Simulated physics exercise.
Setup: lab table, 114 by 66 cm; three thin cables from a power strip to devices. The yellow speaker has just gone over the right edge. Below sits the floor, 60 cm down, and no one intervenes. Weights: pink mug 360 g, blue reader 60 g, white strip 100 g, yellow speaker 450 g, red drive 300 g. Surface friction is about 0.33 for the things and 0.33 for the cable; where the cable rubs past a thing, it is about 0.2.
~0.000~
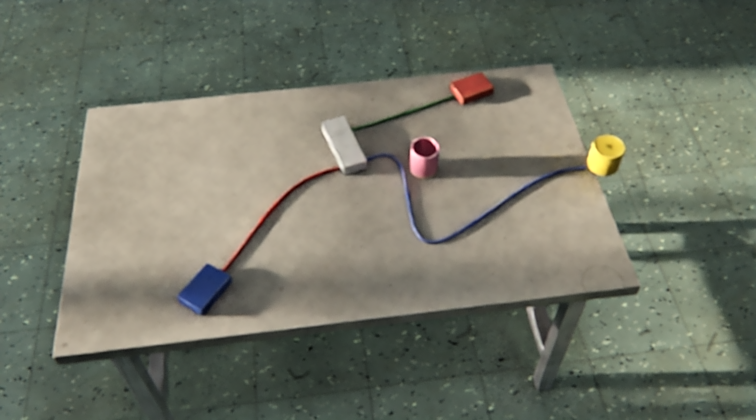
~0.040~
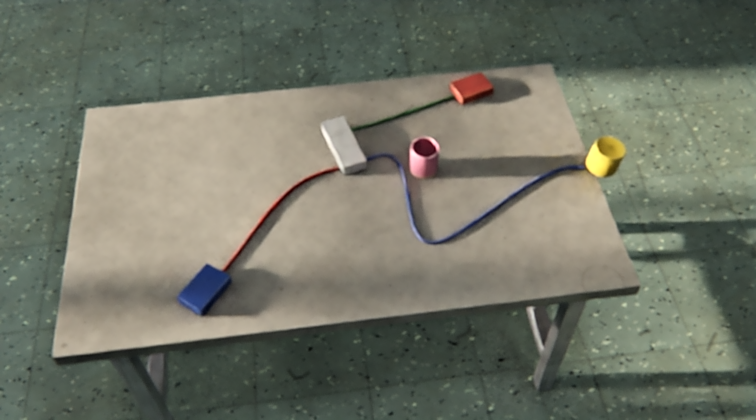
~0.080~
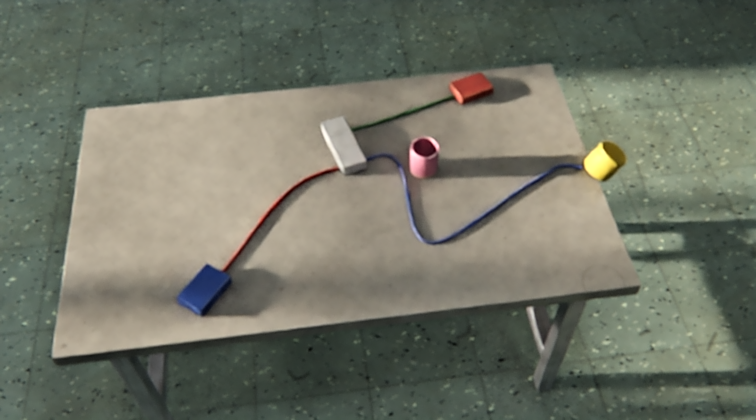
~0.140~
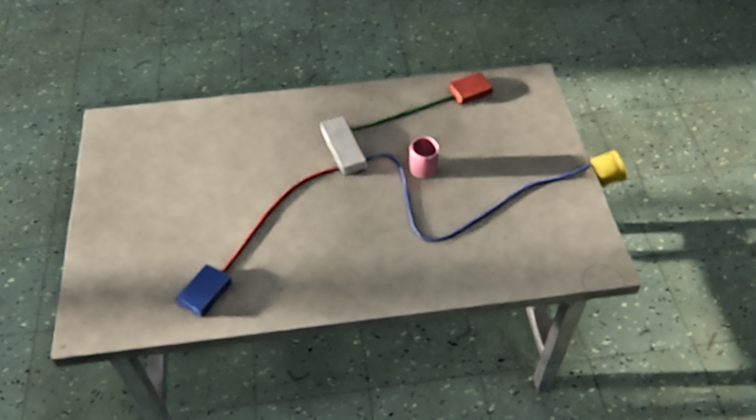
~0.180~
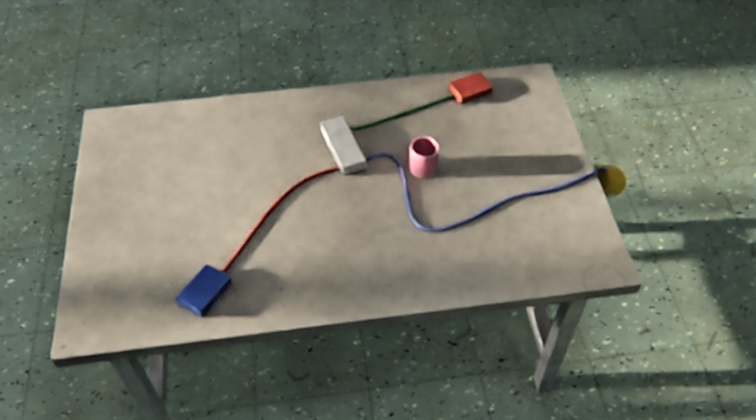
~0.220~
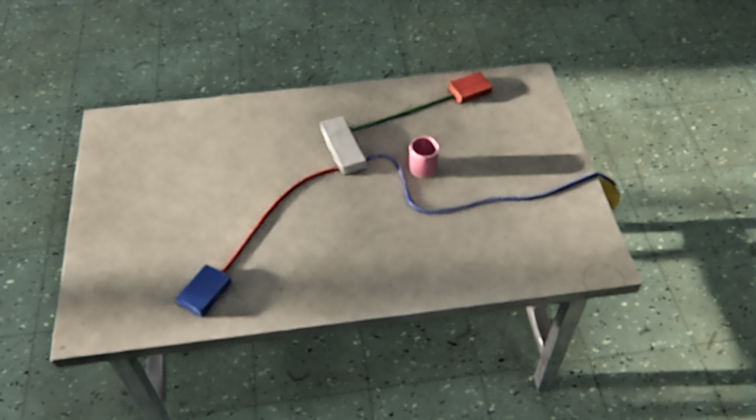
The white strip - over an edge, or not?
Not over an edge.
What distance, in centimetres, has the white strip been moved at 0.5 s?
Displacement: Approx. 32 cm.
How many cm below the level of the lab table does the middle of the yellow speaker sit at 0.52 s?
Roughly 55 centimetres.
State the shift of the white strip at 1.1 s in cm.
My guess is close to 40 cm.
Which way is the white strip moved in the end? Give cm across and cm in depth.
It ends up around 38 cm over to the right and around 14 cm closer up.
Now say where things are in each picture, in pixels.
In the first frame, shows, white strip (344, 141); blue cable runs through (392, 157) (409, 204) (451, 237) (502, 203) (552, 174).
In the second frame, shows, yellow speaker (609, 147); blue cable runs through (392, 157) (450, 237) (551, 173).
In the third frame, shows, yellow speaker (606, 161); blue cable runs through (392, 157) (450, 237) (549, 172).
In the fourth frame, shows, yellow speaker (607, 170); blue cable runs through (391, 157) (453, 234) (560, 178).
In the fifth frame, shows, yellow speaker (606, 181); blue cable runs through (391, 156) (463, 222) (579, 179).
In the sixth frame, shows, white strip (343, 141); blue cable runs through (391, 158) (413, 205) (483, 201) (548, 193) (601, 175).
By 0.5 s, the strip's end of the blue cable at (502, 179); white strip 33 cm off its start, blue reader 25 cm off its start, pink mug 5 cm off its start.
By 0.8 s, the strip's end of the blue cable at (537, 160); white strip 40 cm off its start, blue reader 58 cm off its start, pink mug 9 cm off its start.
By 1.1 s, the strip's end of the blue cable at (538, 160); white strip 40 cm off its start at (523, 167), blue reader 57 cm off its start at (462, 186), pink mug 9 cm off its start at (461, 137).
By 1.4 s, the strip's end of the blue cable at (538, 160); white strip 40 cm off its start, blue reader 57 cm off its start, pink mug 9 cm off its start.
By 2.6 s, the strip's end of the blue cable at (538, 160); white strip 40 cm off its start at (523, 167), blue reader 57 cm off its start at (462, 186), pink mug 9 cm off its start at (461, 137), red drive 5 cm off its start at (466, 98).
